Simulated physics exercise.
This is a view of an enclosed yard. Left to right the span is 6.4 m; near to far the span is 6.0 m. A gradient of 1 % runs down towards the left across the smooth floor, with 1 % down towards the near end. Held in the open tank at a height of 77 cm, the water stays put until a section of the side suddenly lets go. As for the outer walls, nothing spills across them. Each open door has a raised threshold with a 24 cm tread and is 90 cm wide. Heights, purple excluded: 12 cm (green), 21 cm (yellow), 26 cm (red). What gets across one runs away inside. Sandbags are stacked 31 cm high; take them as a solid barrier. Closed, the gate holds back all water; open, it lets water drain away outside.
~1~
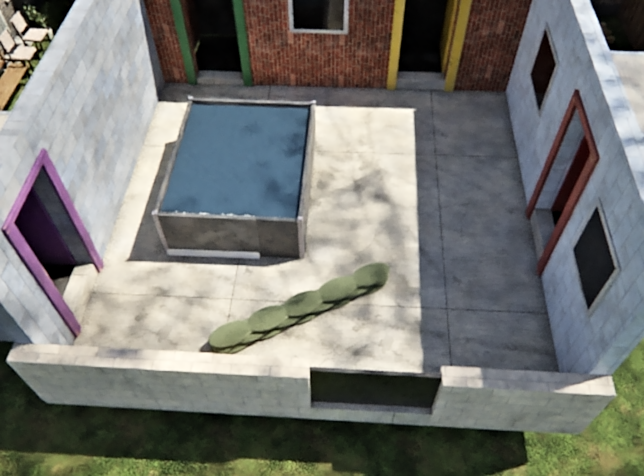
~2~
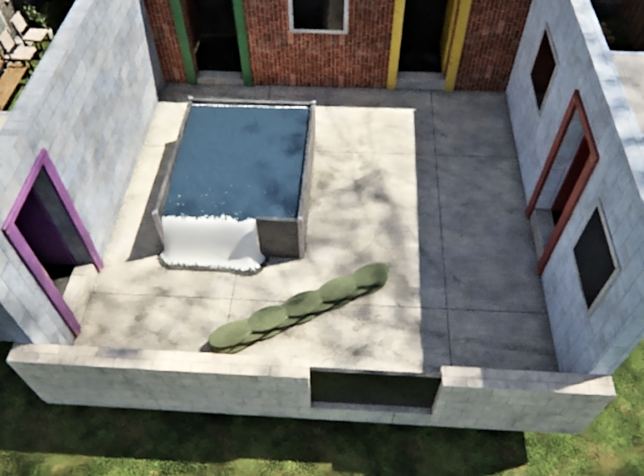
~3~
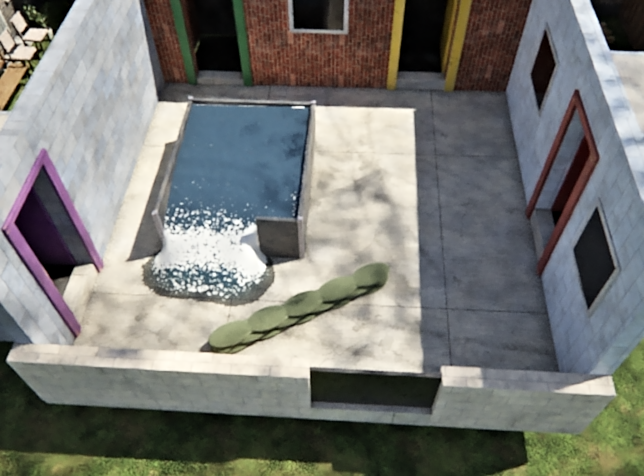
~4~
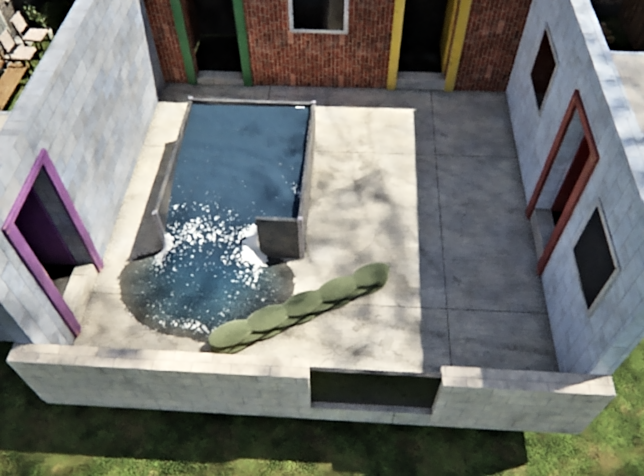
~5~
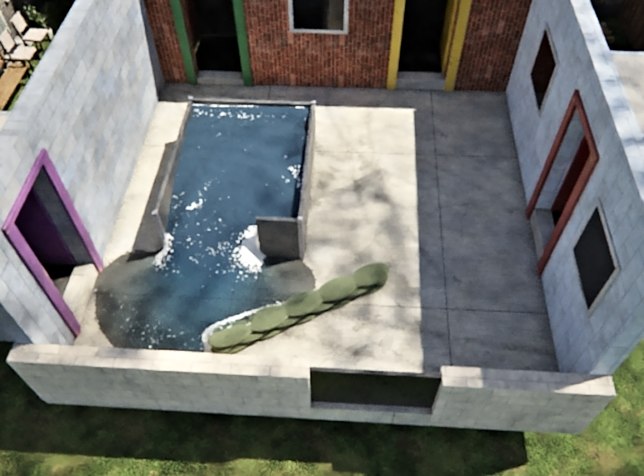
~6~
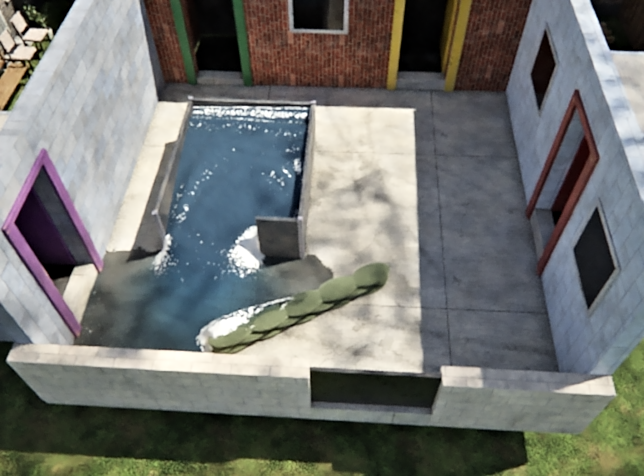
A large open tank of water in a walled yard opened at its near end, and water poured out in white foam, spread across the floor, and reached the green sandbags and the purple door.
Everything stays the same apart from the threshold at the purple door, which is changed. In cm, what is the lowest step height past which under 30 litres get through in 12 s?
Close to 32 cm is just enough.
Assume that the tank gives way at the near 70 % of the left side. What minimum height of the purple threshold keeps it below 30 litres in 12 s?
Then it needs around 20 cm.
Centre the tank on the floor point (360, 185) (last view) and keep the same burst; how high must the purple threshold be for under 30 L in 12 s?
At least some 36 centimetres tall.
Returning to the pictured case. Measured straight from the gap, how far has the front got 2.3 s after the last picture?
Around 5.2 m from the gap.
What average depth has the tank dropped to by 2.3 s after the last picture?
About 29 centimetres on average.
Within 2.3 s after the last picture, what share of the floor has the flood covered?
The wet part is about 55 per cent.
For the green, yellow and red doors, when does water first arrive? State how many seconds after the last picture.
Arrival times - green: 2.6 s; yellow: 5.0 s; red: 3.0 s.
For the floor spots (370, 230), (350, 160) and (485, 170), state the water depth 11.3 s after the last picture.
First 10, then 6, then 8 cm.
Then, 0.7 s after the last picture water covers 20 % of the floor, deepest (76 cm) near (63, 376); 18 cm at the purple door, 0 litres in over its 25 cm threshold.
Then, 2.3 s after the last picture water covers 55 % of the floor, deepest (46 cm) near (77, 377); 35 cm at the purple door, 60 litres in over its 25 cm threshold.
Then, 11.3 s after the last picture water covers 95 % of the floor, deepest (17 cm) near (284, 388); 11 cm at the purple door, 104 litres in over its 25 cm threshold.
At the purple door as built, the water peaked near 39 cm, 1.3 s after the last picture.
With a threshold of 29 cm, 53 litres would have come in within the 12 s; with 39 cm, 7 litres. So under 30 litres takes about 32 cm.
